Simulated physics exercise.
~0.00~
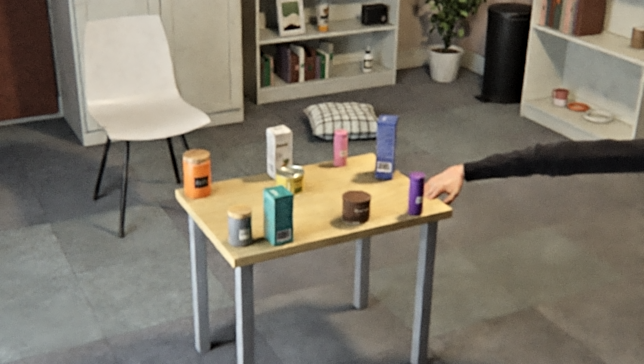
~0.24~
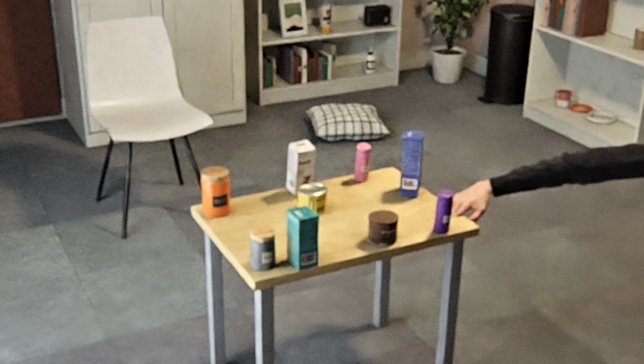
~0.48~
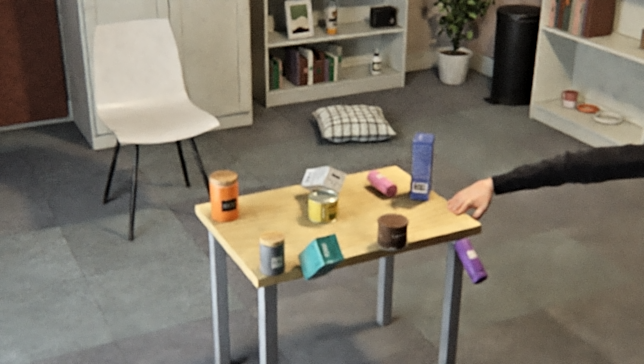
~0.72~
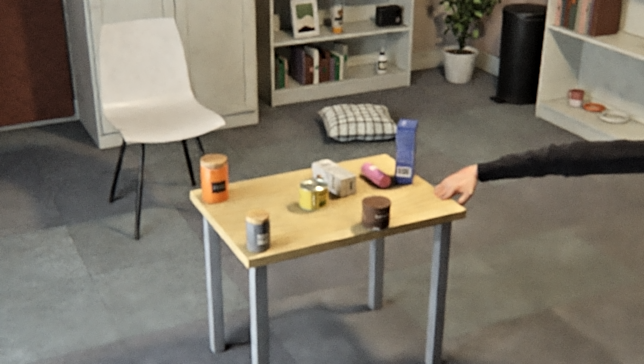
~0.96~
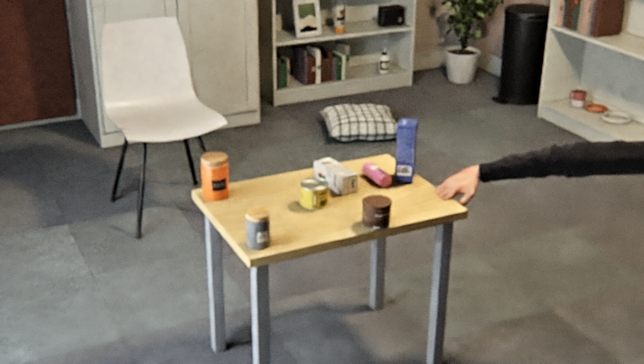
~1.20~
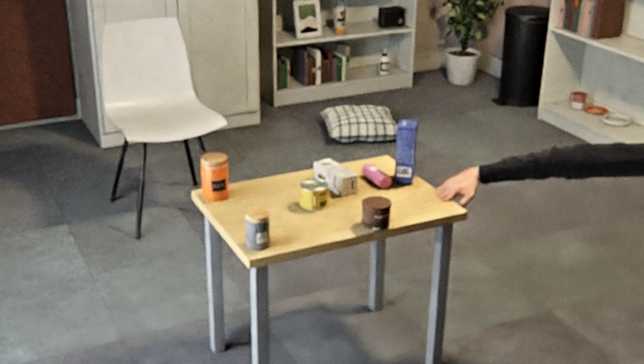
In a furnished room, a hand jerking a small table, cartons and shakers toppling, one turquoise and one purple item falling off.
